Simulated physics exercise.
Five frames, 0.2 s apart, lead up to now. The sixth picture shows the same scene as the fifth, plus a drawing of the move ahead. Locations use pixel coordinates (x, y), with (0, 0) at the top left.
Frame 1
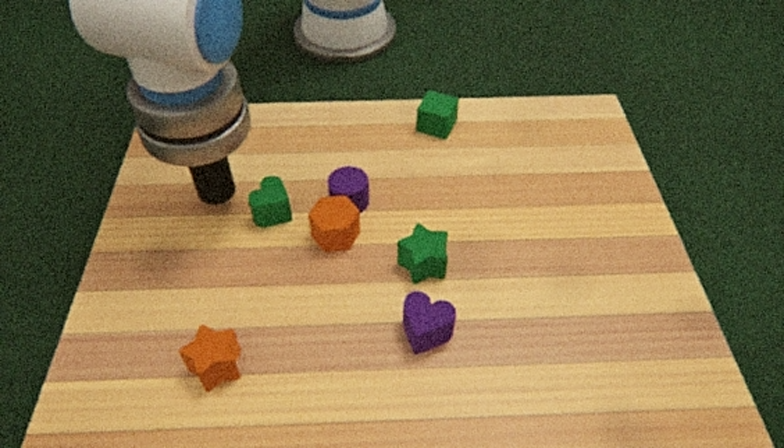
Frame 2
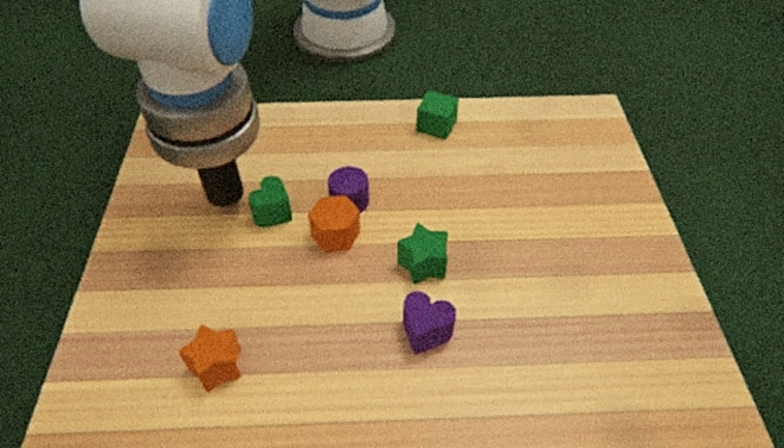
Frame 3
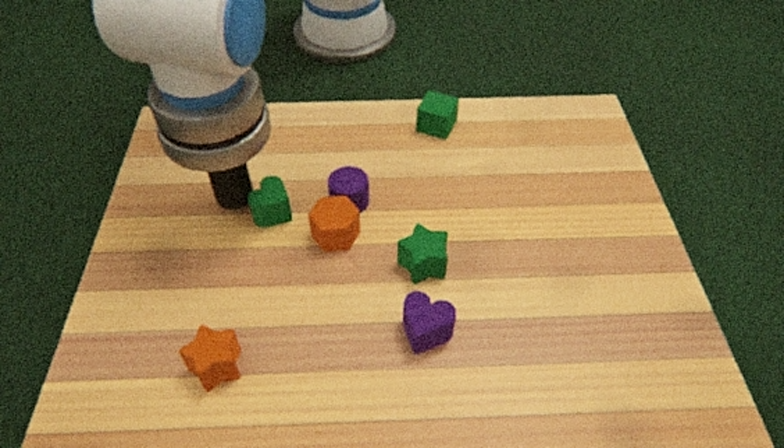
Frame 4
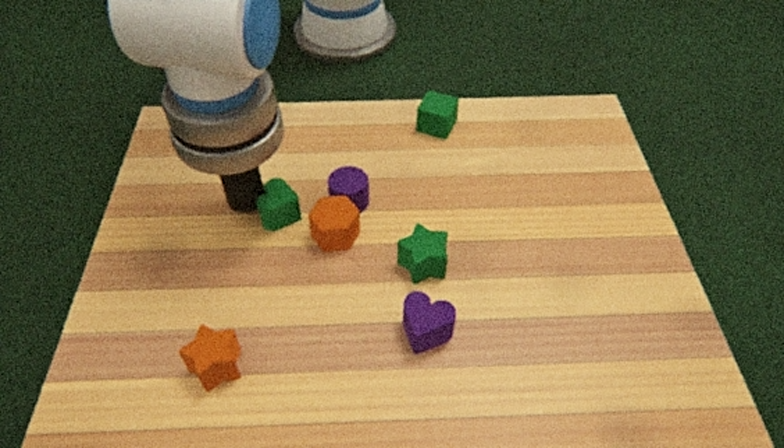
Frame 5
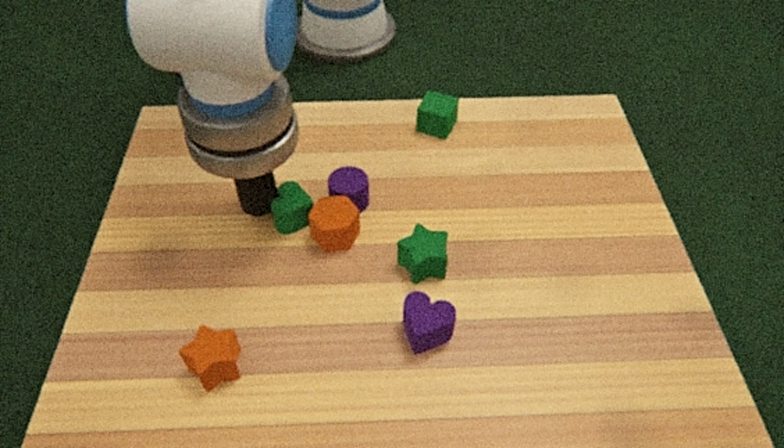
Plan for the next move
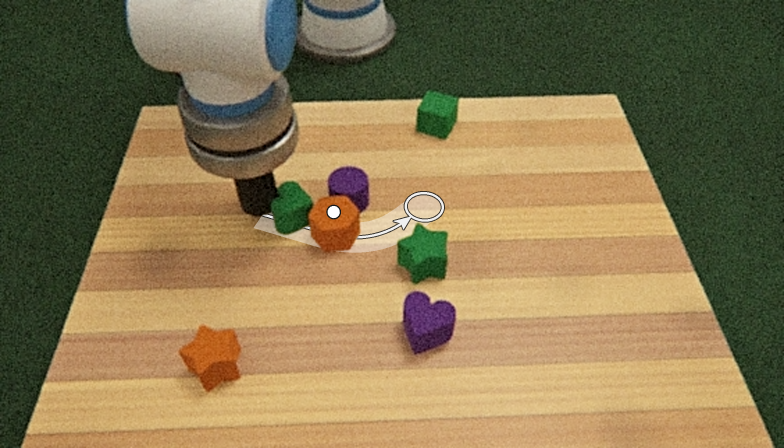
The video shows a robot arm with a dark peg moving right over a striped wooden board of coloured blocks, reaching a green heart-shaped block and pushing it a short way right, towards orange and purple blocks that stay still.
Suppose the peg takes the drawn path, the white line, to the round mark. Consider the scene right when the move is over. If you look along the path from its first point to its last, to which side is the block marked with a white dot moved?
To the path's right.
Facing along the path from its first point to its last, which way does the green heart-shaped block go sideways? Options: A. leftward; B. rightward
My answer is option A.
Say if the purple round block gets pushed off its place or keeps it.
It's moved.
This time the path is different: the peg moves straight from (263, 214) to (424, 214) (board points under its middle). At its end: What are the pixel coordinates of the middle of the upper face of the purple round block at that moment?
So, by the moment the path ends, you'll find the top centre of the purple round block at (397, 164).
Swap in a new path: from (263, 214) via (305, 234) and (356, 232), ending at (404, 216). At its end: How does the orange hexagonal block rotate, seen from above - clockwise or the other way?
Rotation: Clockwise.
The line goes from (263, 214) over (318, 230) and (377, 234) to (424, 207); the dot is on the orange hexagonal block.
On the path given first. One third of the way, peg (316, 219); green heart-shaped block (349, 208), turned 15° anticlockwise; orange hexagonal block (384, 224), turned 25° clockwise; purple round block (360, 178).
Two thirds of the way, peg (377, 223); green heart-shaped block (401, 195), turned 55° anticlockwise; orange hexagonal block (430, 221), turned 80° clockwise; purple round block (361, 178); green star (448, 255), turned 20° clockwise.
At the end, peg (425, 195); green heart-shaped block (443, 166), turned 65° anticlockwise; orange hexagonal block (447, 217), turned 120° clockwise; purple round block (361, 178); green star (450, 256), turned 30° clockwise.
